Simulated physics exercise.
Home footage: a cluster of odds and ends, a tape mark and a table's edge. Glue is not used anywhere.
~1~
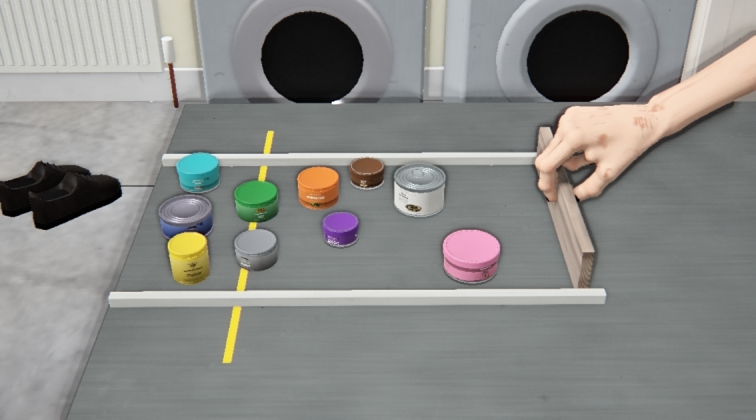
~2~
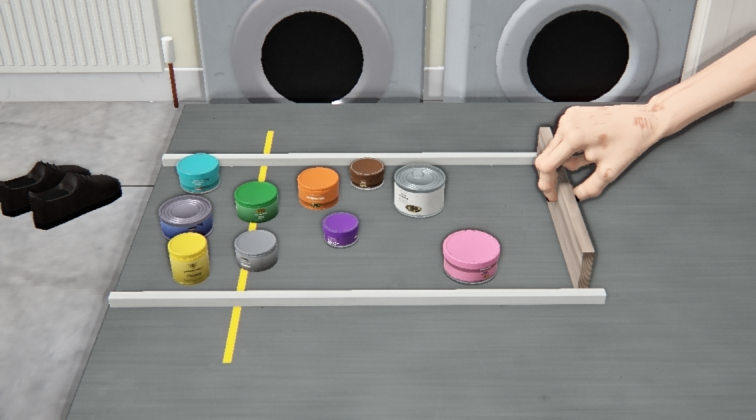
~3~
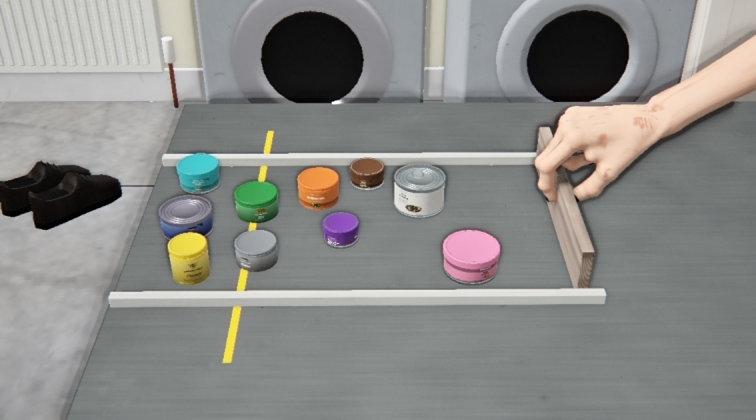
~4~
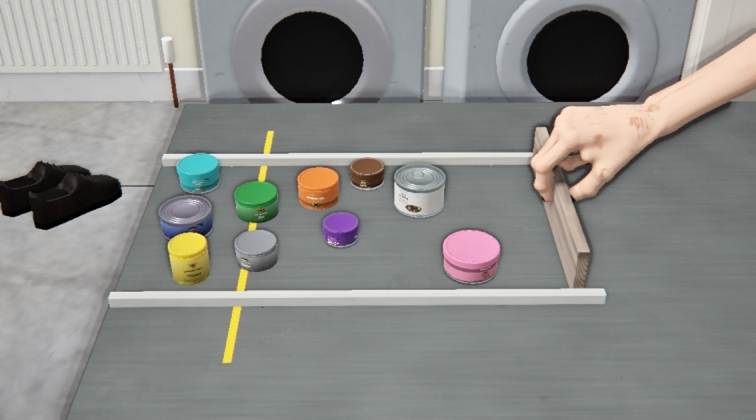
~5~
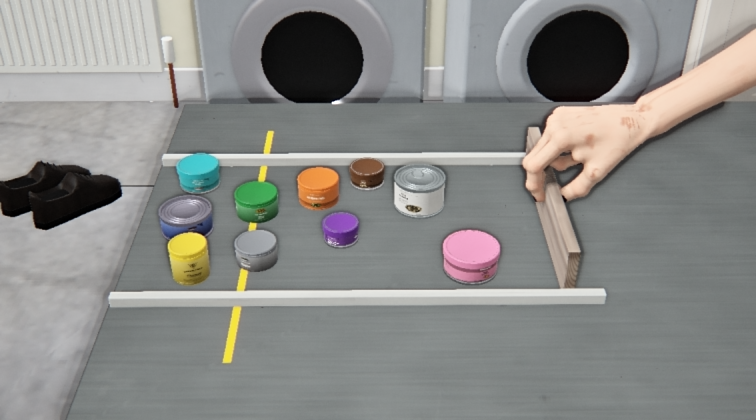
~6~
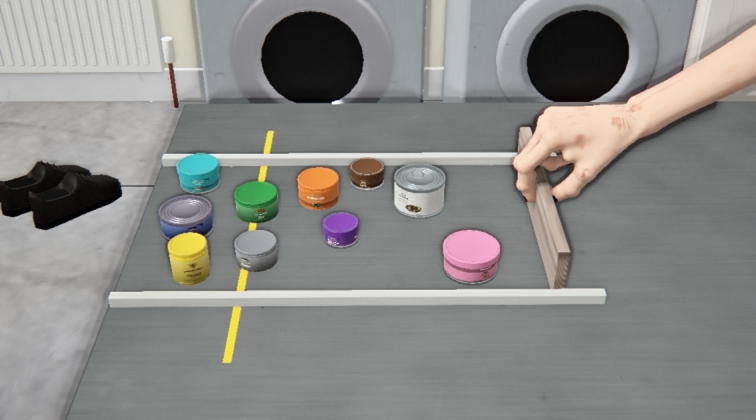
At the start, a hand holds a wooden board upright at the right end of two white rails, with ten colourful tins and tubs standing between them, some around a yellow tape line. The hand then slides the board slightly left, while the containers stay still and the board remains clear of them.
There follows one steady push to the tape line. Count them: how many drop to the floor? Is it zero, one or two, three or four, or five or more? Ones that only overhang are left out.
Going by the pictures, zero pieces get pushed right off.
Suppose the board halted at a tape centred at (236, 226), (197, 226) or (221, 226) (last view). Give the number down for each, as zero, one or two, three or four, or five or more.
Spot one gives none, spot two gives either three or four, spot three gives one to two.
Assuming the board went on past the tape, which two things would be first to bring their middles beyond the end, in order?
The order is the turquoise tin, then the blue tin.
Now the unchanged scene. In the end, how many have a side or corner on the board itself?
The number is 4.
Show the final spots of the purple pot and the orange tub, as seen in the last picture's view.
They finish at roughly (233, 231) and (207, 176) respectively.
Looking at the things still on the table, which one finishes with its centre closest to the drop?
Foremost: The turquoise tin.
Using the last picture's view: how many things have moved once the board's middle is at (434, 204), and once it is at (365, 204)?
I get 2 at the one place and 4 at the other.
Early on, none off yet; turquoise tin at rest near (199, 174); blue tin at rest near (187, 219); yellow tub at rest near (190, 259).
Finally, the number that fall off is zero.
